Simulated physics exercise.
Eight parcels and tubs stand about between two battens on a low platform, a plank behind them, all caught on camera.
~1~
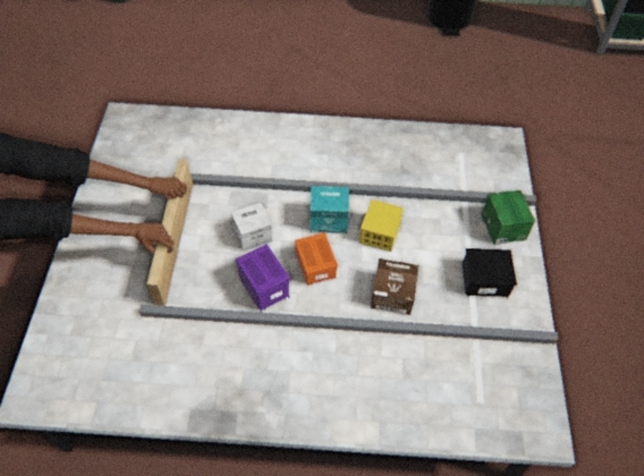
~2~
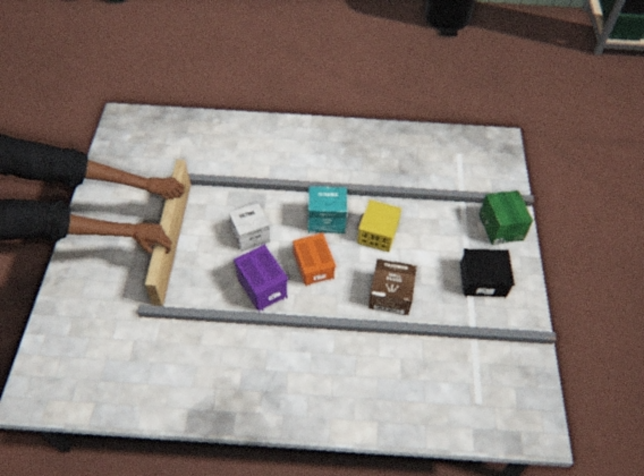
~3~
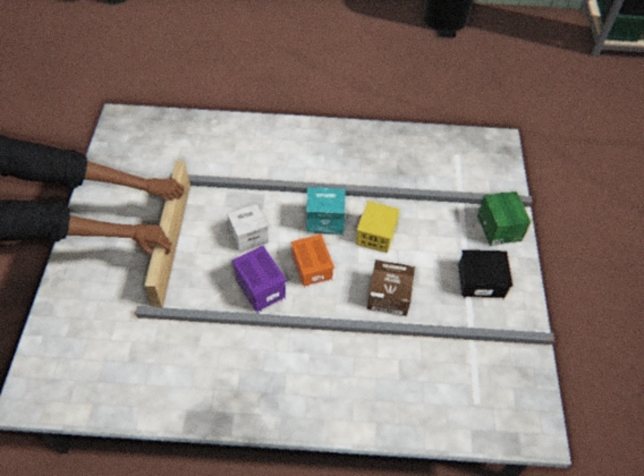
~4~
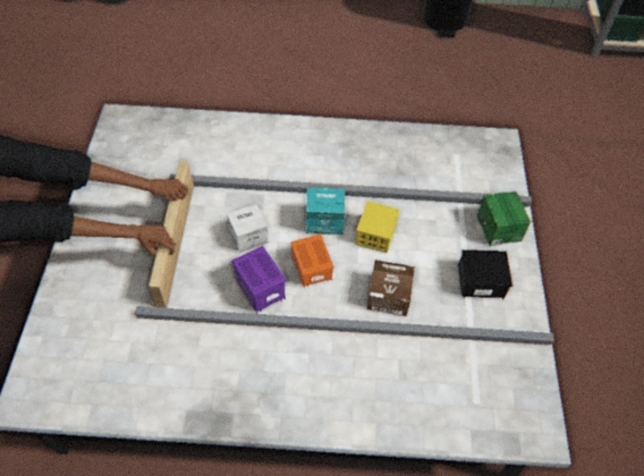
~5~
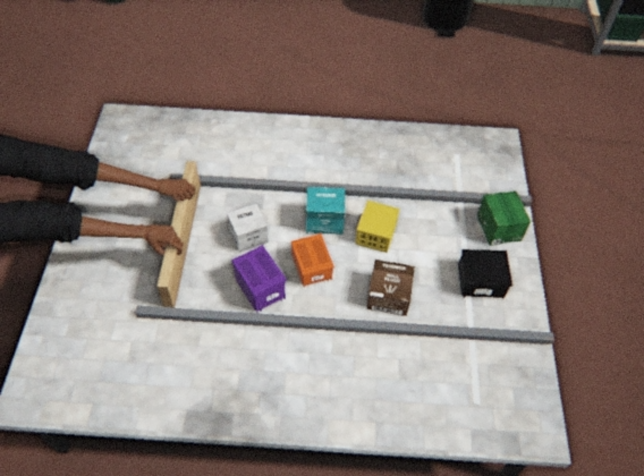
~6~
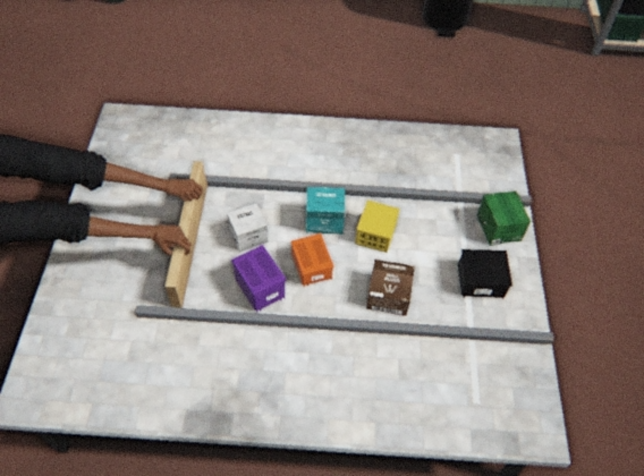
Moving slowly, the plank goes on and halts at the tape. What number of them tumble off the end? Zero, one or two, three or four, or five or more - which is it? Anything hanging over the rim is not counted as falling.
The right band is one or two.
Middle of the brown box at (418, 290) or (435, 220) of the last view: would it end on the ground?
First it does not drop, second it does not stay.
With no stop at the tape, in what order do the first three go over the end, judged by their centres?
That would be the green parcel, followed by the black tote and then the brown box.
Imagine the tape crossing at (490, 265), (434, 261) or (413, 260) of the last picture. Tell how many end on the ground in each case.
In order: 4, 0 and 0.
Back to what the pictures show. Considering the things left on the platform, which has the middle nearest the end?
The one is the brown box.
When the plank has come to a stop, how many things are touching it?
Tally at the end: 3.
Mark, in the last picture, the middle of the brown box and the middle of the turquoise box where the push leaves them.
Near (531, 310) and (480, 207).
Soon after, none off yet; green parcel at rest near (503, 218); black tote at rest near (484, 274); brown box at rest near (391, 287).
After that, none off yet; green parcel at rest near (503, 218); black tote at rest near (484, 274); brown box displaced about its own width near (437, 297).
In the end, the number that fall off is one or two; gone, black tote and green parcel.
